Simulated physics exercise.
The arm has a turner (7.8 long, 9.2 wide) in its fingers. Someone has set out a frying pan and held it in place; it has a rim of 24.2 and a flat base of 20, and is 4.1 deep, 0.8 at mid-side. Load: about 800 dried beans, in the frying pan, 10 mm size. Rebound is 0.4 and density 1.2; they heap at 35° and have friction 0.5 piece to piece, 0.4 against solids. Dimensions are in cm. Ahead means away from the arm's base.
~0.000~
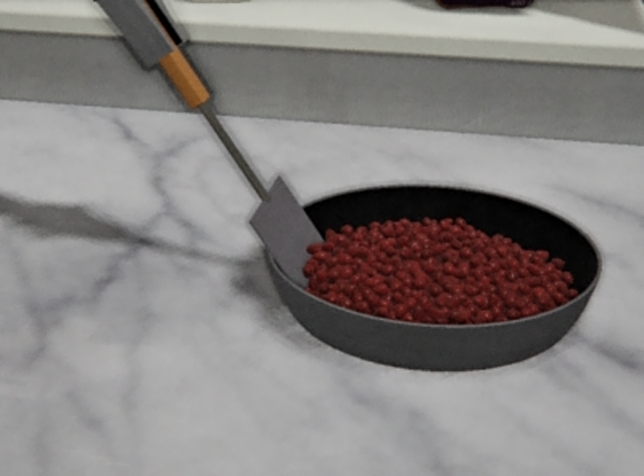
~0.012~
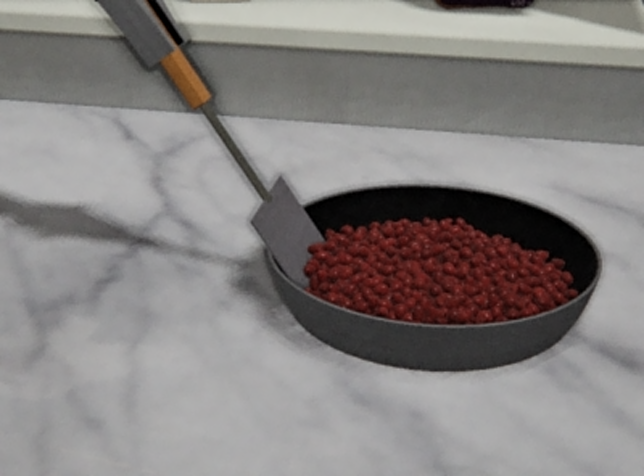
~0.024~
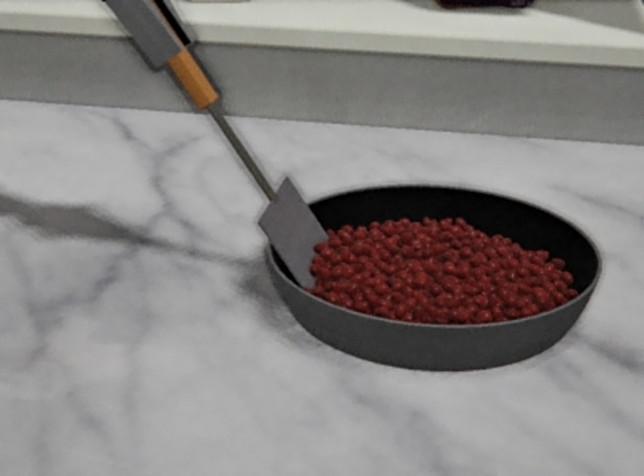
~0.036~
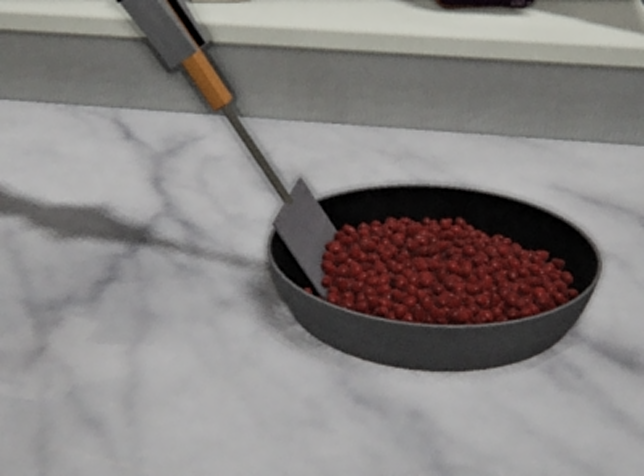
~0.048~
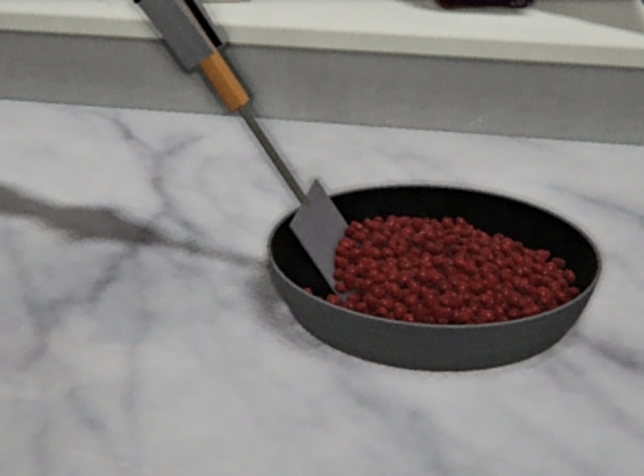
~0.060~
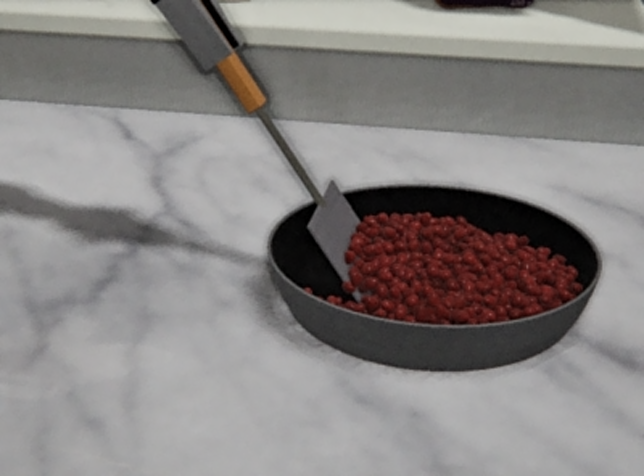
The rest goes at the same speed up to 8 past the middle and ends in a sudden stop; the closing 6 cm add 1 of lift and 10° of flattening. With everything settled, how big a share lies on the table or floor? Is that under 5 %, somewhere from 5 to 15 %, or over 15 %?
It is over 15 %.
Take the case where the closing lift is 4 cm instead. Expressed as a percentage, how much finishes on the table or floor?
Result: Approx. 25 %.
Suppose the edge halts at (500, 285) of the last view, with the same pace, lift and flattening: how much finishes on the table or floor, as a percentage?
Estimate: Approx. 5 %.
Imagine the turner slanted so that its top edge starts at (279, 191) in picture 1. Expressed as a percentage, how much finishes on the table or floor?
Roughly 25 percent ends on the table or floor.
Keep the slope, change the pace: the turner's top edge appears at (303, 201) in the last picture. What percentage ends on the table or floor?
Roughly 10 per cent.
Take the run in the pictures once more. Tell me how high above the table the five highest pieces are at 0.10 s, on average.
Roughly 6 cm above the table.
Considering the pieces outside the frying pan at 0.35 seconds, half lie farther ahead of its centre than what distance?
16 cm.
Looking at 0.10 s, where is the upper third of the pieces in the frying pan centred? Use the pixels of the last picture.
Around (454, 258).
After 0.10 s, sloping 56°, highest piece 6 above the table; 796 in the frying pan.
After 0.13 s, sloping 53°, highest piece 7 above the table; 796 in the frying pan.
After 0.35 s, sloping 46°, highest piece 6 above the table; 644 in the frying pan, 144 on the table or floor, 8 on the blade or in flight.
After 1.40 s, sloping 46°, highest piece 6 above the table; 640 in the frying pan, 156 on the table or floor.
In the end, 640 in the frying pan, 156 on the table or floor. That is 20 % on the table or floor.
